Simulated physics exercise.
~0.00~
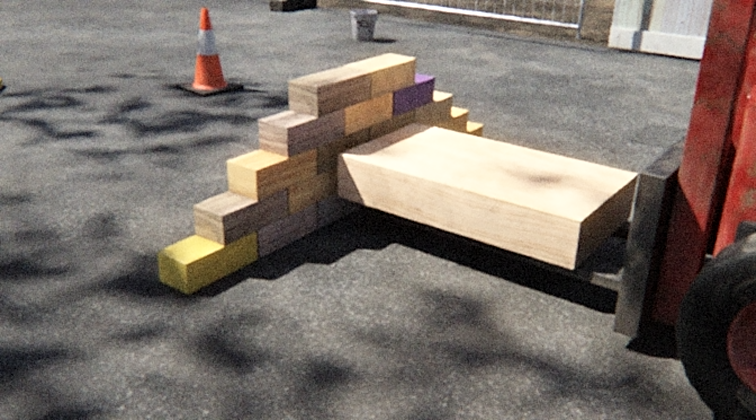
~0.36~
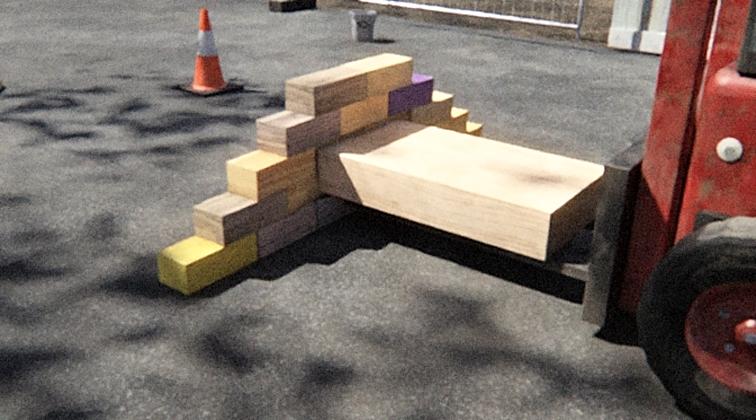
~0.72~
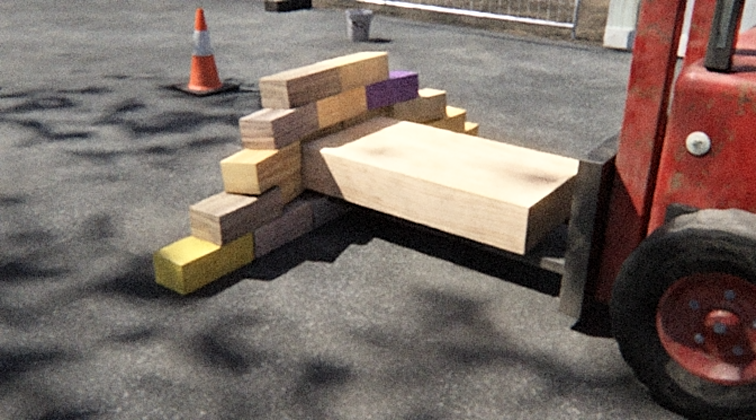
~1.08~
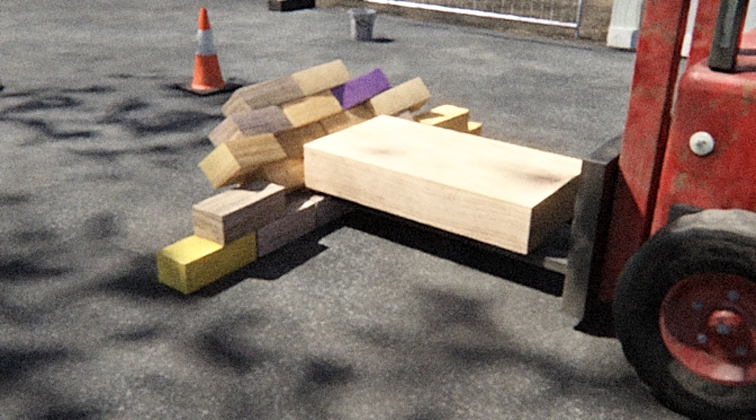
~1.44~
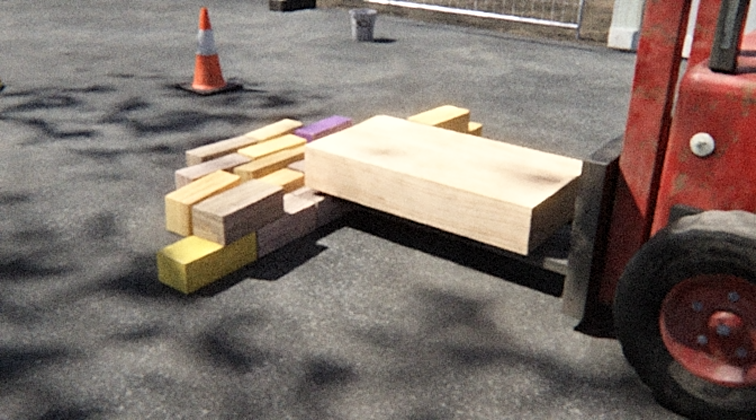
A red lift truck pushes a large pale block leftward into a stepped timber wall, toppling its upper rows while the yellow piece stays put.
